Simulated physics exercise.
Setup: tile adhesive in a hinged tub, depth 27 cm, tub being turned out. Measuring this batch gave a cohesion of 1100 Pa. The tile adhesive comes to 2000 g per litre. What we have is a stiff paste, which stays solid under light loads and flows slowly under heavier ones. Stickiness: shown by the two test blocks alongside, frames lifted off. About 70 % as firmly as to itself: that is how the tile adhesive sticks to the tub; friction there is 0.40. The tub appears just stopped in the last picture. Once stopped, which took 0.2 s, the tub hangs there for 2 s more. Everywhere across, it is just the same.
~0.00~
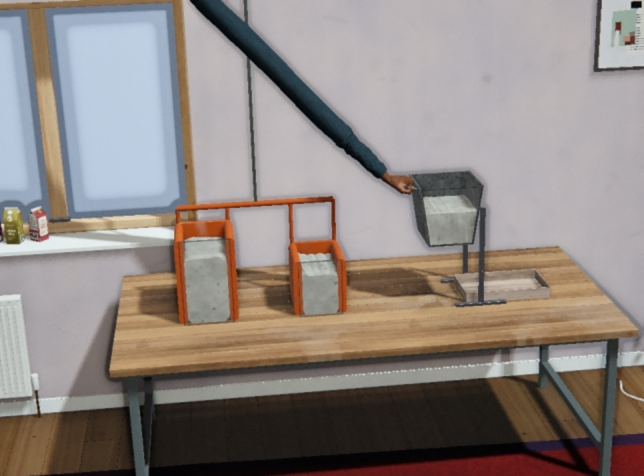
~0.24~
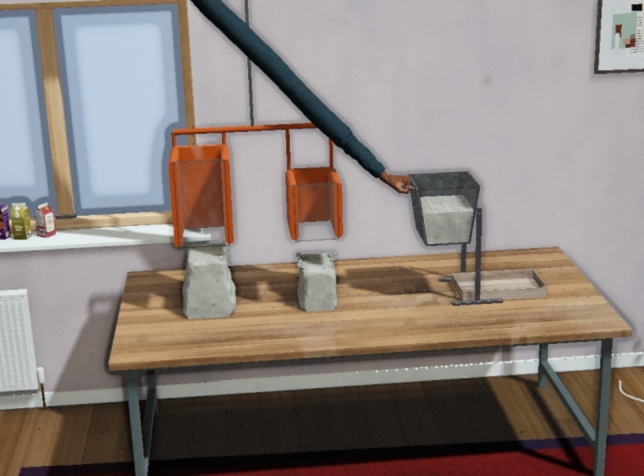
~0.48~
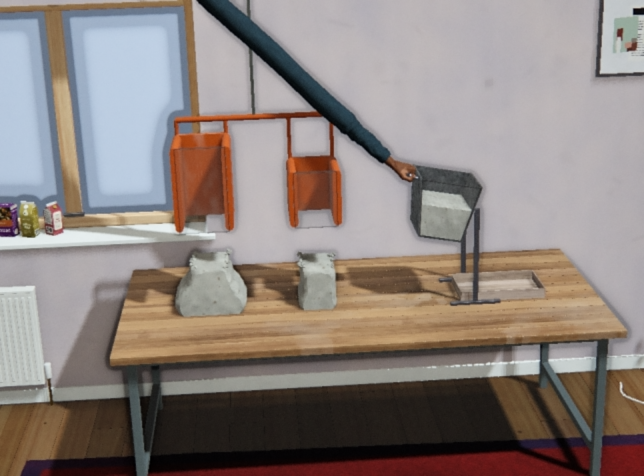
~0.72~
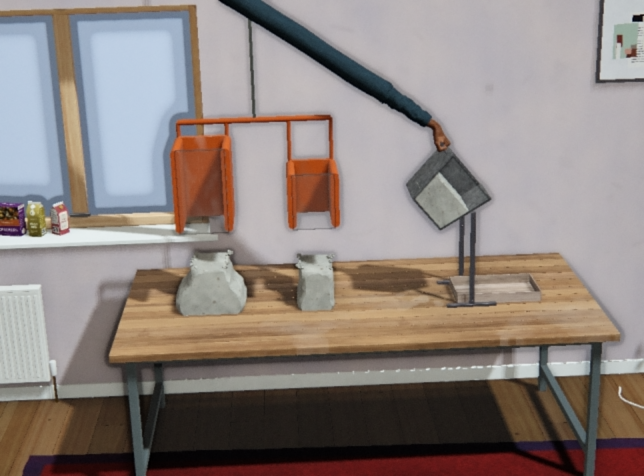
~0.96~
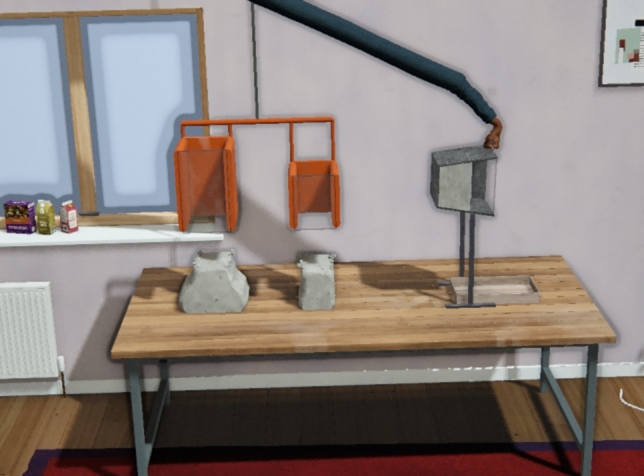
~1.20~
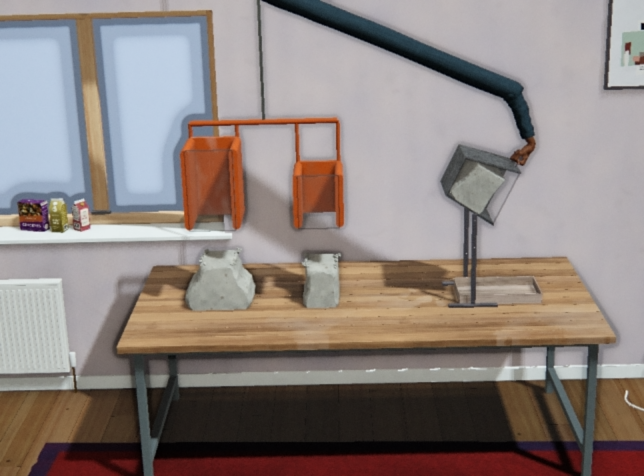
Orange moulds rise off two grey blocks, the left slumps, then an arm overturns a tub.
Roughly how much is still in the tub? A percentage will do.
I would say about 0 percent.
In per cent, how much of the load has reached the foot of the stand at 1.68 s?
At that moment, near 70 % is down.
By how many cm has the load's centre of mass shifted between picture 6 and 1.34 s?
The distance comes to some 11 cm.
By 1.34 s, the tub is at 116 degrees and holds 78 %.
By 1.51 s, the tub is at 116 degrees and holds 0 %.
By 1.68 s, the tub is at 116 degrees and holds 0 %.
By 1.85 s, the tub is at 116 degrees and holds 0 %.
By 3.20 s, at the end, the tub is at 116 degrees and holds 0 %.
